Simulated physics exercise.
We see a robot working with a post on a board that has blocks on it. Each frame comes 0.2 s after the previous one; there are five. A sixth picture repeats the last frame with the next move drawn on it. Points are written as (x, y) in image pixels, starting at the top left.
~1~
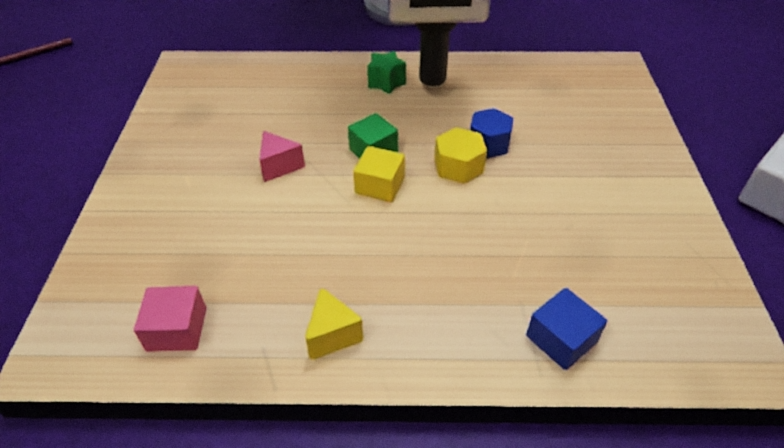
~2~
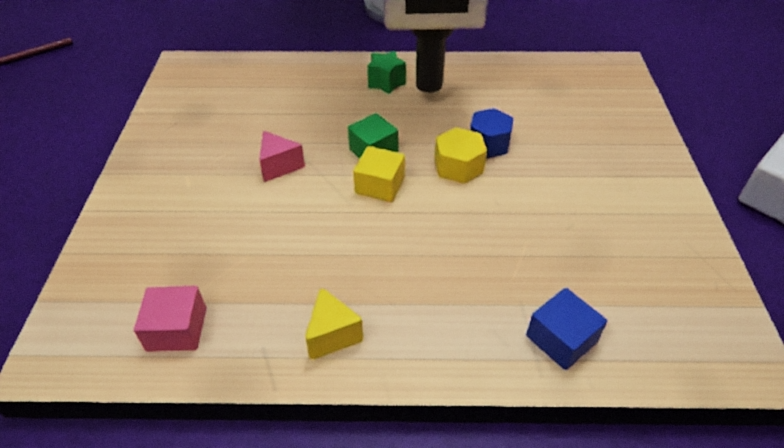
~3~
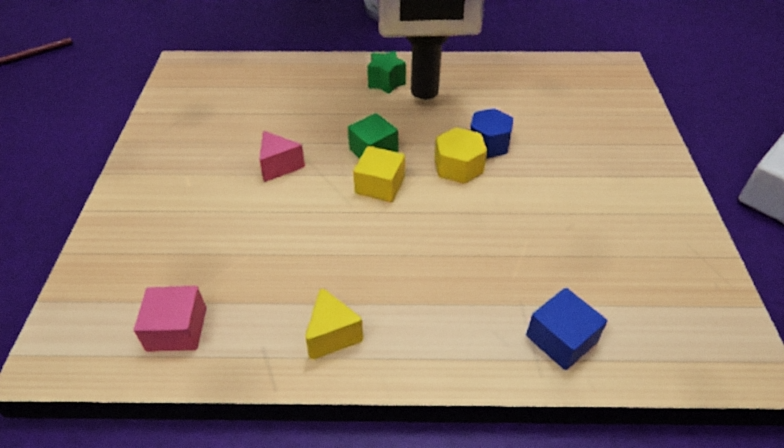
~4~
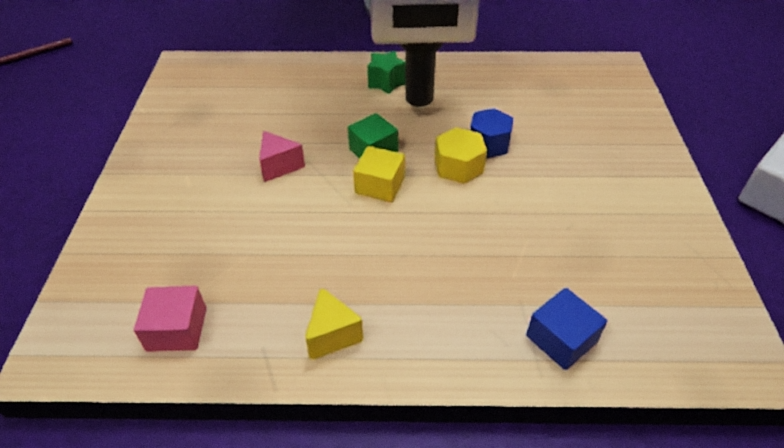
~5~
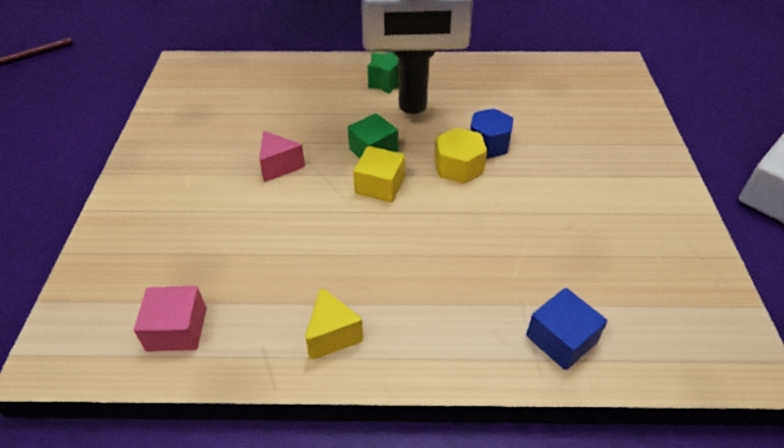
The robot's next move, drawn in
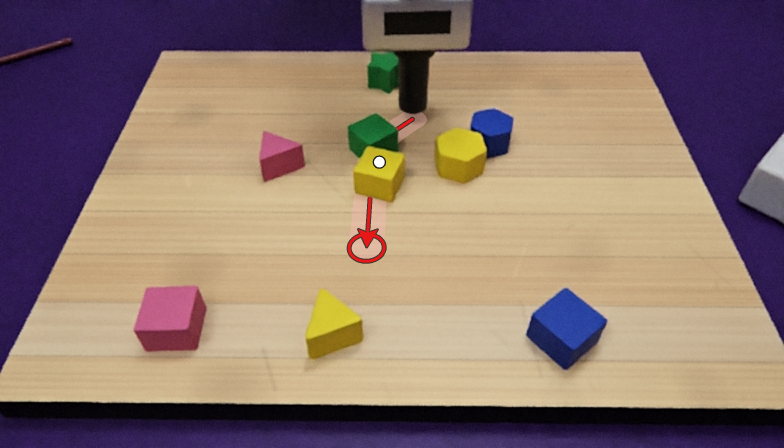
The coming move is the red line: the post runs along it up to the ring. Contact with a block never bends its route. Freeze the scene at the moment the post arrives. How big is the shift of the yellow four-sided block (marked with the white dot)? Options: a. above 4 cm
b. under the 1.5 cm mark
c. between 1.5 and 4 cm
The correct letter is a.
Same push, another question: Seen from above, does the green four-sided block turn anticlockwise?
Final answer: No.
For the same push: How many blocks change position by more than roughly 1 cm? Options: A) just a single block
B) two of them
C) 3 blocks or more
My pick is B.
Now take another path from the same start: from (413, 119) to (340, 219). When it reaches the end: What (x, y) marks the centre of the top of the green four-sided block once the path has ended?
I'd place it at (340, 141), taking the centre of its top.
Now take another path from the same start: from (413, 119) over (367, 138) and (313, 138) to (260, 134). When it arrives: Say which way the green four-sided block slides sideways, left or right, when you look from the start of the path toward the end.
Its sideways move is to the left.
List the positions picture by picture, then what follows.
Post tip (433, 79); block tops, green four-sided block (373, 128); yellow four-sided block (379, 162); green star block (386, 60), in the first picture.
Post (429, 85); blocks unchanged, in the second picture.
Post (425, 92); blocks unchanged, in the third picture.
Post (419, 99); blocks unchanged, in the fourth picture.
Post (413, 106); green four-sided block (373, 128); yellow four-sided block (379, 162); green star block (386, 60), in the fifth picture.
Path on the board, from (413, 119) via (376, 151) and (370, 195), ending at (367, 248); the dot is on the yellow four-sided block.
On the path given first. One third of the way, post (375, 138); green four-sided block (349, 146); yellow four-sided block (377, 169), turned 30° anticlockwise.
Two thirds of the way, post (370, 182); green four-sided block (332, 155), turned 30° clockwise; yellow four-sided block (381, 200), turned 45° anticlockwise.
At the end, post (366, 234); green four-sided block (332, 155), turned 30° clockwise; yellow four-sided block (393, 250), turned 70° anticlockwise; green star block in place.
